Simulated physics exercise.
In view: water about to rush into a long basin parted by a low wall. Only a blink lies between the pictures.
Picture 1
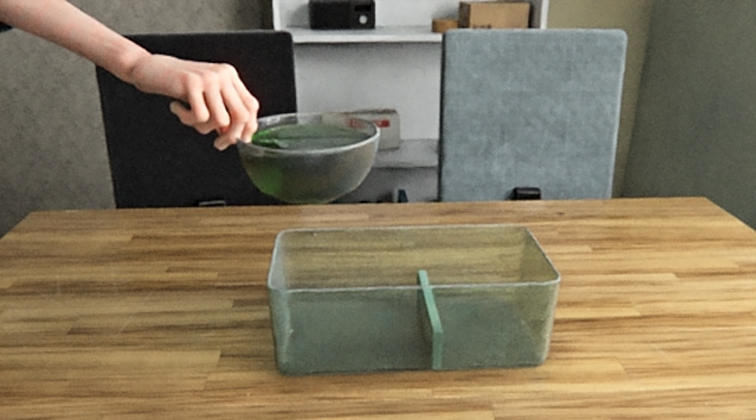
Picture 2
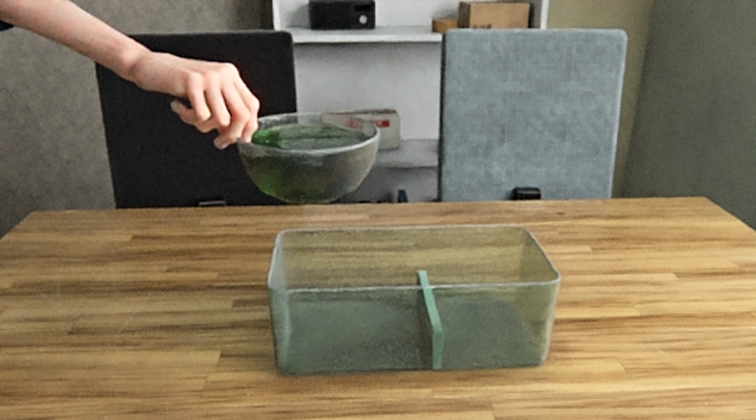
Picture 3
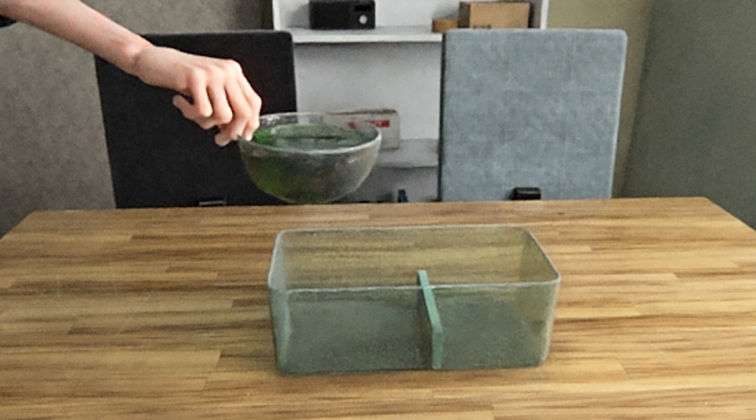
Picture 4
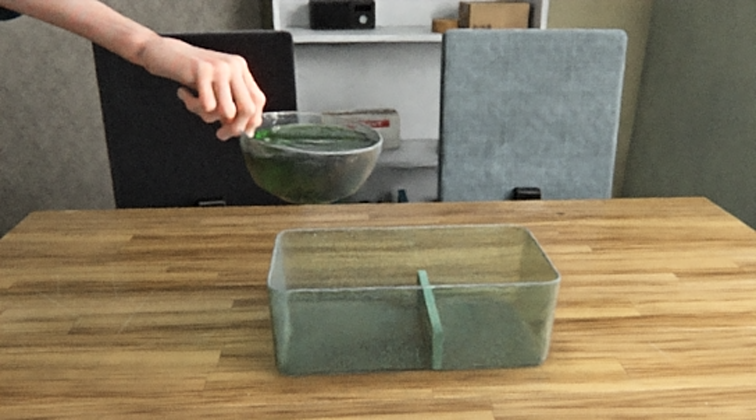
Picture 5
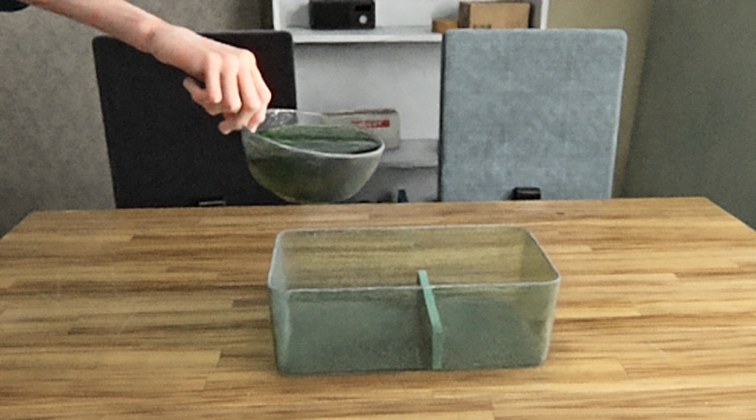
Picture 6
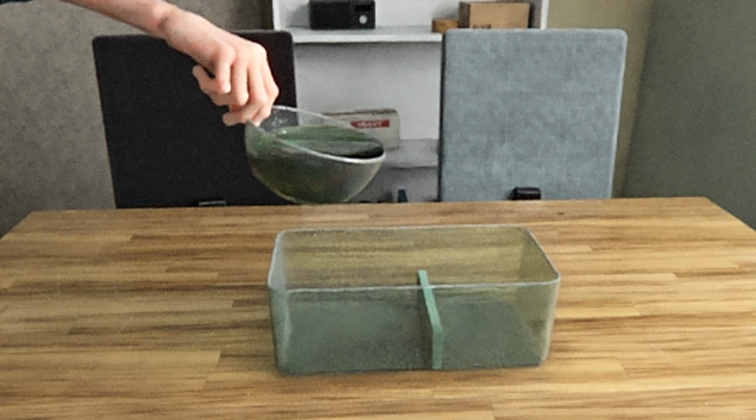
A wooden table stands in a room with grey walls, seen from the front and slightly above by a still camera. A clear rectangular basin with a low green divider sits on it, before a black chair, a grey chair and white shelves, while a hand from the left holds a glass bowl of dark green liquid. The hand slowly tilts the bowl rightward, its right rim dipping.
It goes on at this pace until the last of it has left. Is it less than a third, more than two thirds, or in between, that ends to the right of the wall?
In the end from a third to two thirds is right of the wall.
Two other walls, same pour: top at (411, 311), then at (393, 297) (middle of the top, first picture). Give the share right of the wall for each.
In turn 65 and 85 in a hundred.
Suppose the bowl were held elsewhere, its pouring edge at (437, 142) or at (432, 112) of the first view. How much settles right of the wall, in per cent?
In turn 90 and 90 in a hundred.
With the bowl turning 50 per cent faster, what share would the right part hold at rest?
Some 35 per cent.
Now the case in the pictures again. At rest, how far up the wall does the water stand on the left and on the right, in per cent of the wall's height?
Left about 30, right about 40.
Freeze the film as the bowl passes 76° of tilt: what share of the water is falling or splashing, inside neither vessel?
Near 30 %.
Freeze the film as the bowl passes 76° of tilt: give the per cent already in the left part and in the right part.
Left: 10 %. Right: 30 %.
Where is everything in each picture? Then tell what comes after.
In the first frame, it leans 0°; its right rim is at (378, 131); the water meets the walls at (241, 140) and (375, 139); the long basin's rim runs from (273, 259) to (542, 252); the wall's top is at (429, 299).
In the second frame, it leans 1°; its right rim is at (378, 132); the water meets the walls at (241, 140) and (375, 139).
In the third frame, it leans 3°; its right rim is at (379, 135); the water meets the walls at (242, 139) and (376, 140).
In the fourth frame, it leans 7°; its right rim is at (381, 139); the water meets the walls at (244, 139) and (378, 141).
In the fifth frame, it leans 11°; its right rim is at (382, 145); the water meets the walls at (246, 139) and (380, 142).
In the sixth frame, it leans 17°; its right rim is at (384, 153); the water meets the walls at (249, 141) and (381, 147); 2 per cent is over the edge.
A moment on, the bowl is tipped on its side and 28 per cent is still to pour, 12 is left of the wall and 30 right of it.
Next, the bowl is tipped right over and 0 per cent is still to pour, 51 is left of the wall and 47 right of it.
Then the bowl is tipped right over and 0 per cent is still to pour, 51 is left of the wall and 48 right of it.
Later the bowl is tipped right over and 0 per cent is still to pour, 51 is left of the wall and 48 right of it.
Finally, 51 per cent lies left of the wall, 48 right of it and 1 outside.
